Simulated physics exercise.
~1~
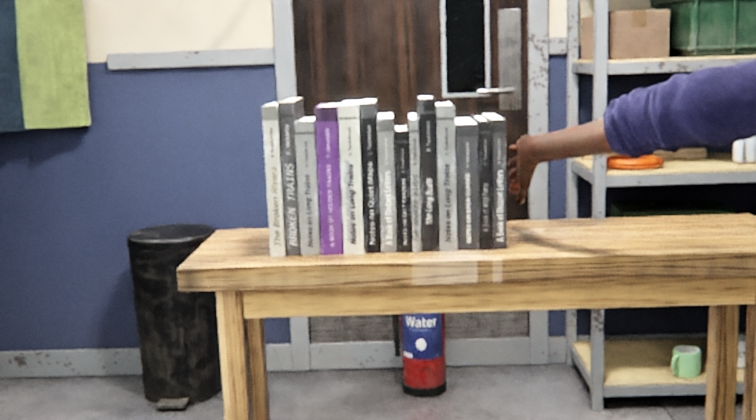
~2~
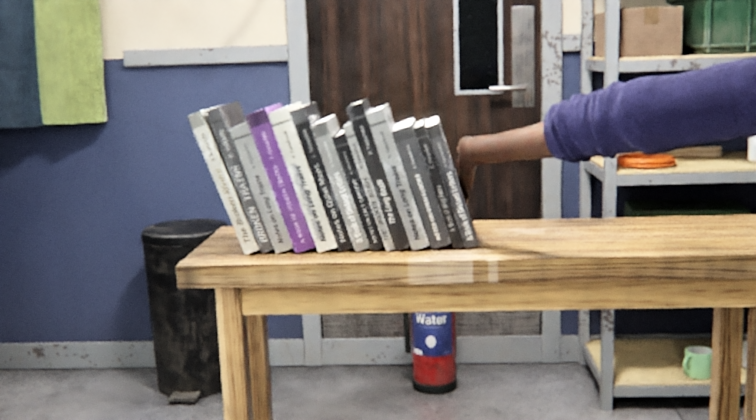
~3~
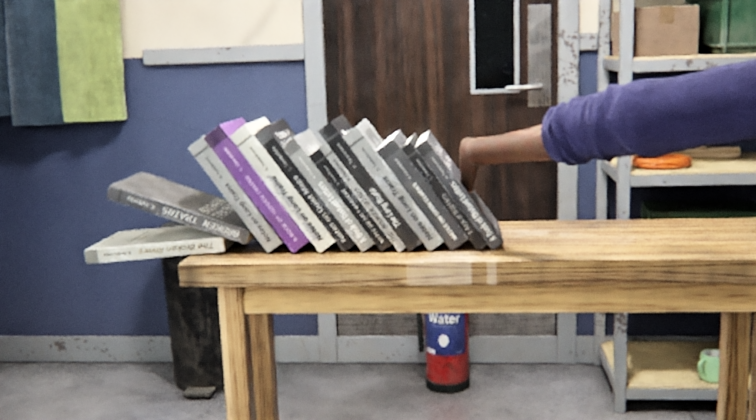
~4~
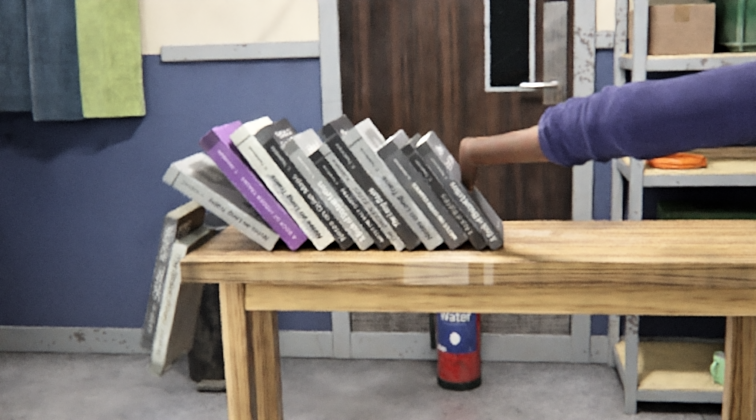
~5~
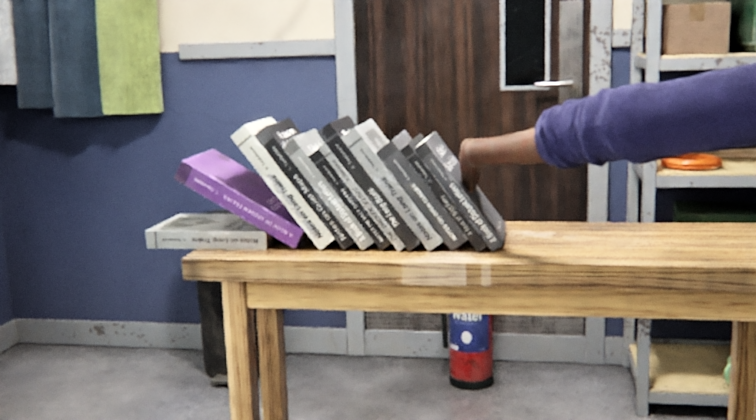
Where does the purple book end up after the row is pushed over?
It stays up on the table, tipped far over to the left near the end, with a grey book lying flat beneath it and sticking out past the edge.
On a wooden table in a workshop-like room, a hand in a purple sleeve pushed a row of upright books leftward until they leaned over; two dropped off the left end, and the purple one finished slanted over a grey book jutting past the edge.
